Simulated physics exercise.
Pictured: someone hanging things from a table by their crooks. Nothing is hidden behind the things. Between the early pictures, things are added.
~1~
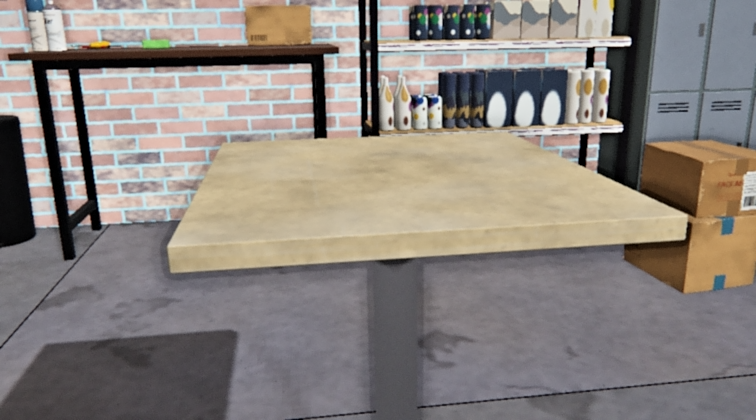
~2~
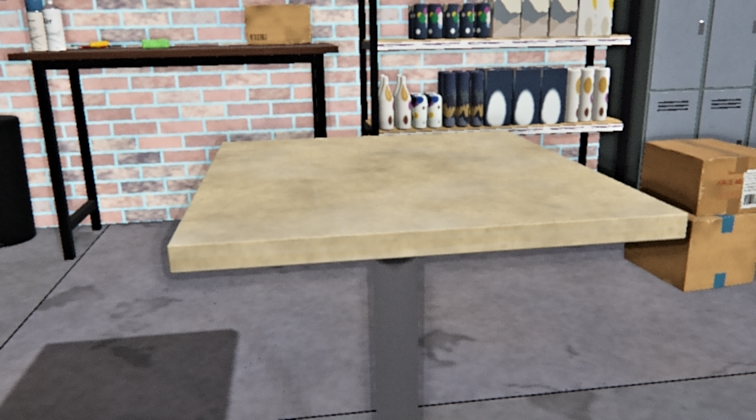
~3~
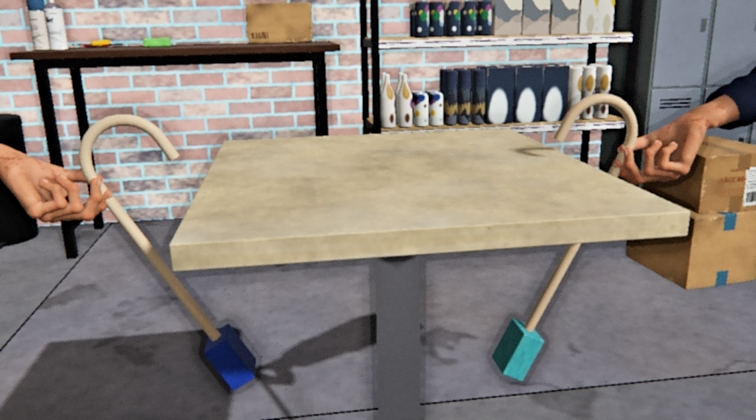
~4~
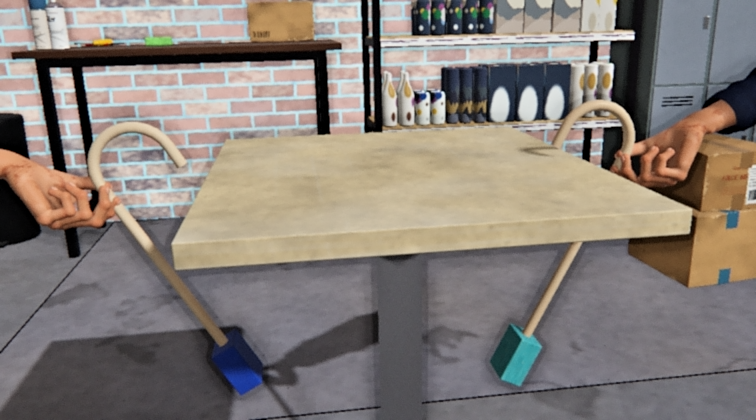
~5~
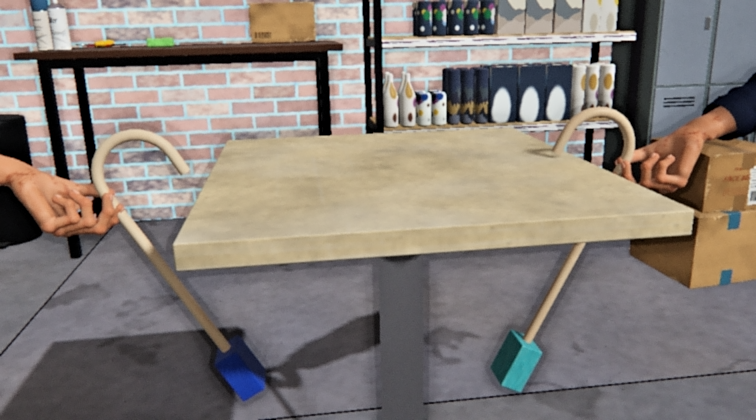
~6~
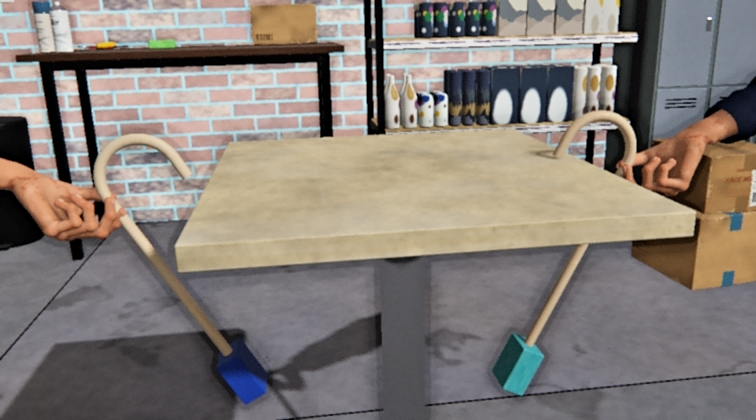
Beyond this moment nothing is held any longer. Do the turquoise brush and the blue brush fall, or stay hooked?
Outcome: The turquoise brush stays on, the blue brush leaves the table.
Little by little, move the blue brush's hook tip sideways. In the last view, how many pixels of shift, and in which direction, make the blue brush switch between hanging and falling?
Rightward, near 24 pixels.
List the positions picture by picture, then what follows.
In the first picture, table (395, 179).
In the second picture, table (395, 178).
In the third picture, still on the way; turquoise brush (548, 235); table (396, 176).
In the fourth picture, still on the way; blue brush (198, 255); table (398, 175).
In the fifth picture, still on the way; turquoise brush (546, 247); table (399, 176).
In the sixth picture, in place, still held; turquoise brush (547, 250); blue brush (202, 266); table (401, 177).
Then, 0.38 s past the last view, turquoise brush at rest near (549, 251); blue brush come down.
Then, 0.60 s past the last view, turquoise brush at rest near (550, 251); blue brush in the air.
Finally, the turquoise brush hangs from the table, near (550, 251); the blue brush slips off.
